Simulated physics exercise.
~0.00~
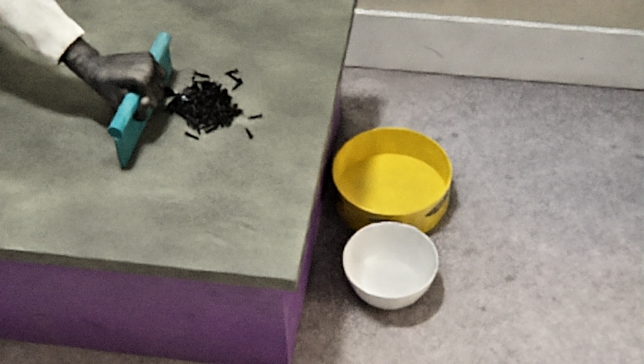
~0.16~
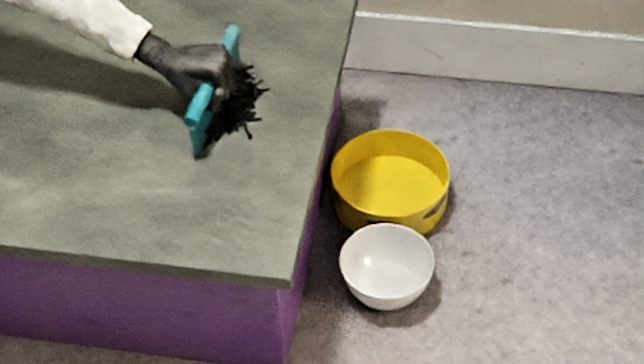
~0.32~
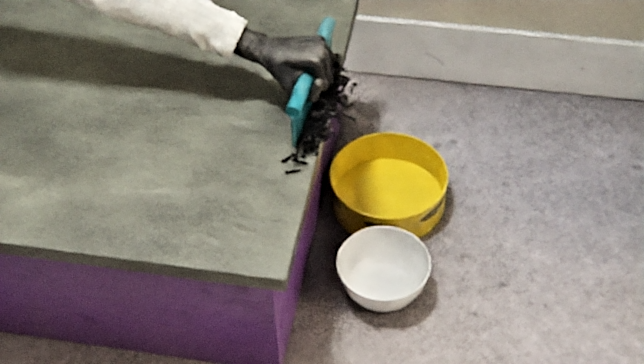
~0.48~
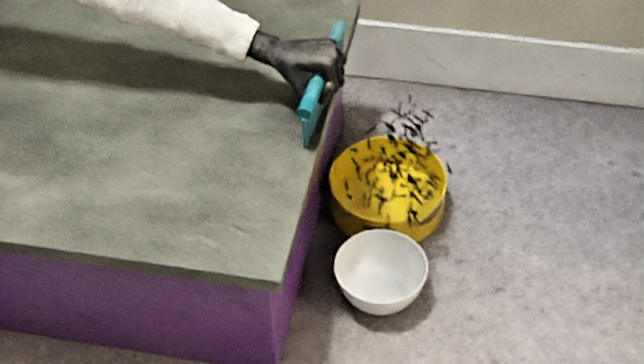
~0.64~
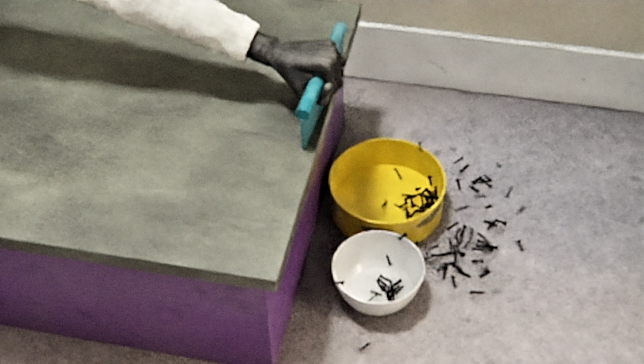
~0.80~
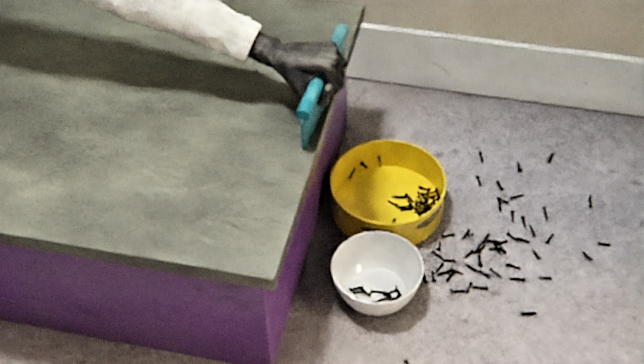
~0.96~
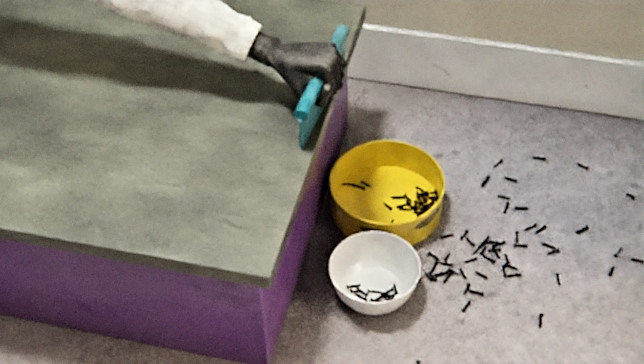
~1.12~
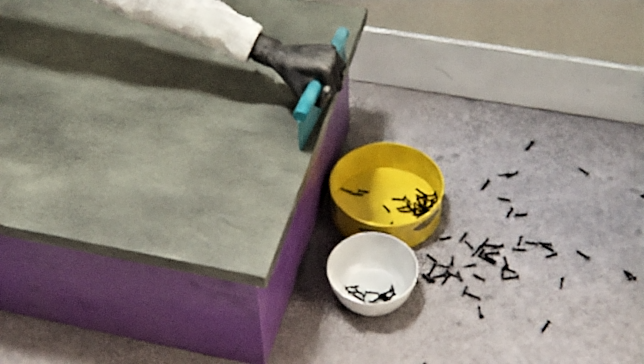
A grey-topped platform with purple sides stands on a mottled grey floor near a pale skirting board, seen from above at an angle that drifts slightly. A yellow pot and a smaller white bowl sit on the floor beside its right edge. A dark-gloved hand in a white sleeve pushes a pile of small black screws rightward with a teal scraper. The scraper stops at the edge, and the screws spill over in a cluster. Some land in the yellow pot and fewer in the white bowl, while many scatter across the floor to the right, leaving the platform top clear.
